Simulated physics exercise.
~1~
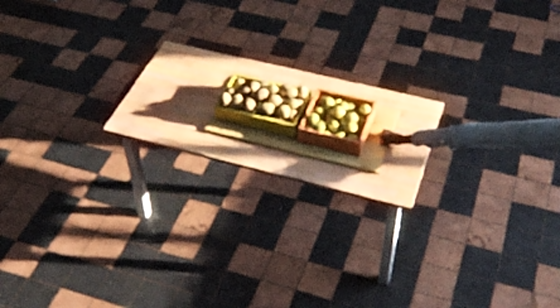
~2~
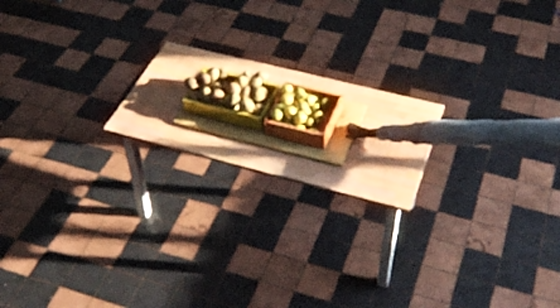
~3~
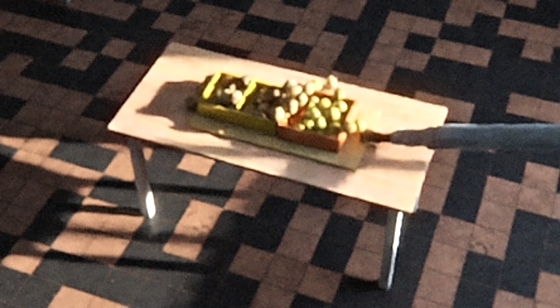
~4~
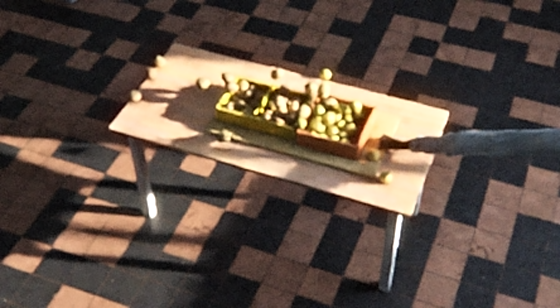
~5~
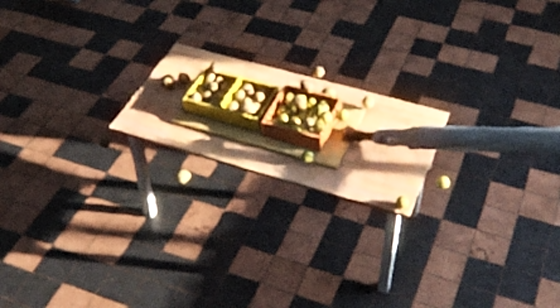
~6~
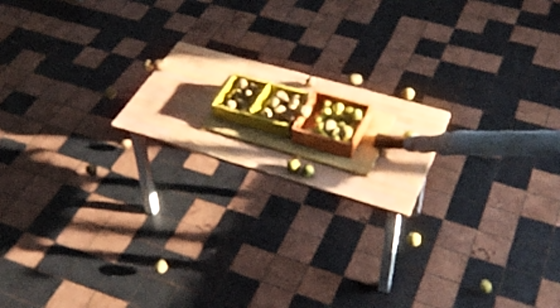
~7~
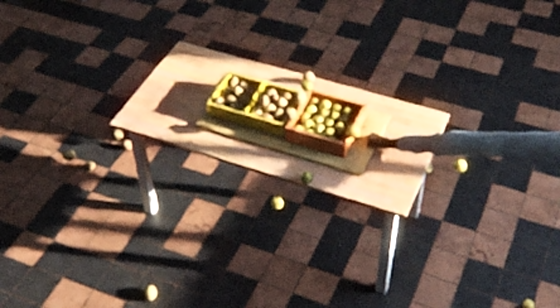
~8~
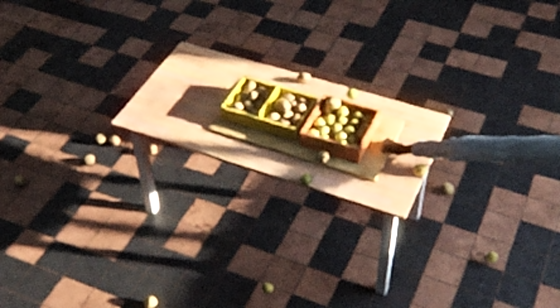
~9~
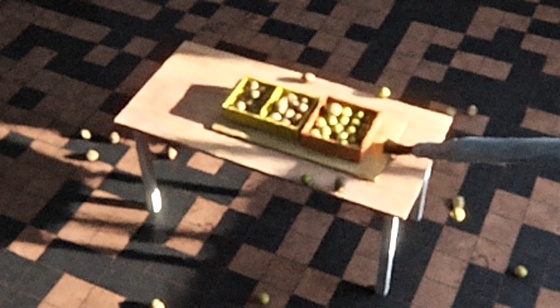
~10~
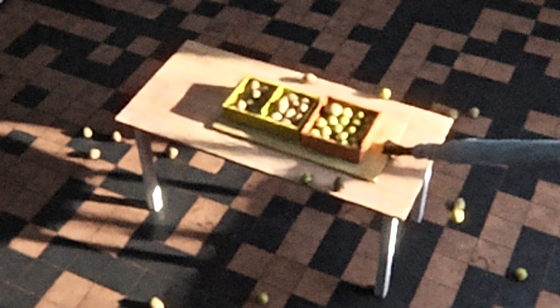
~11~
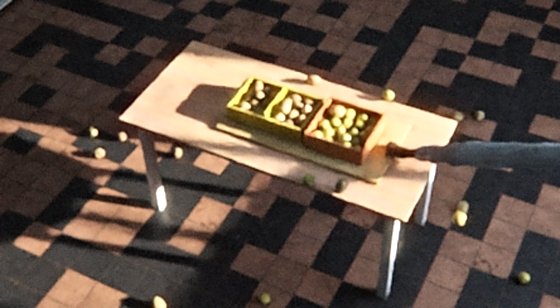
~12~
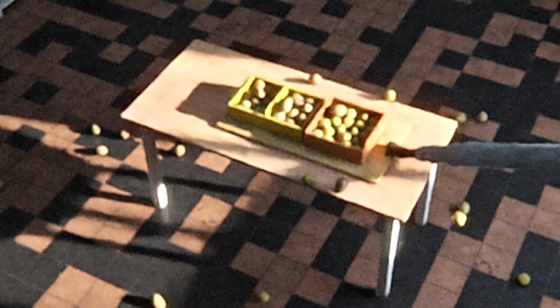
At first, a yellow tub and an orange tub, both heaped with small yellowish fruit, sit side by side on a board atop a wooden table. A dark, arm-like shape reaching in from the right jerks the board left, then back right, and the fruit shifts and hops above the rims. As the jerking goes on, pieces scatter over the tabletop and drop off its edges to the tiled floor. The divider in the yellow tub shows as its load thins. Finally the board rests near the table's right side, both tubs upright and still partly filled, with stray fruit lying on table and floor.
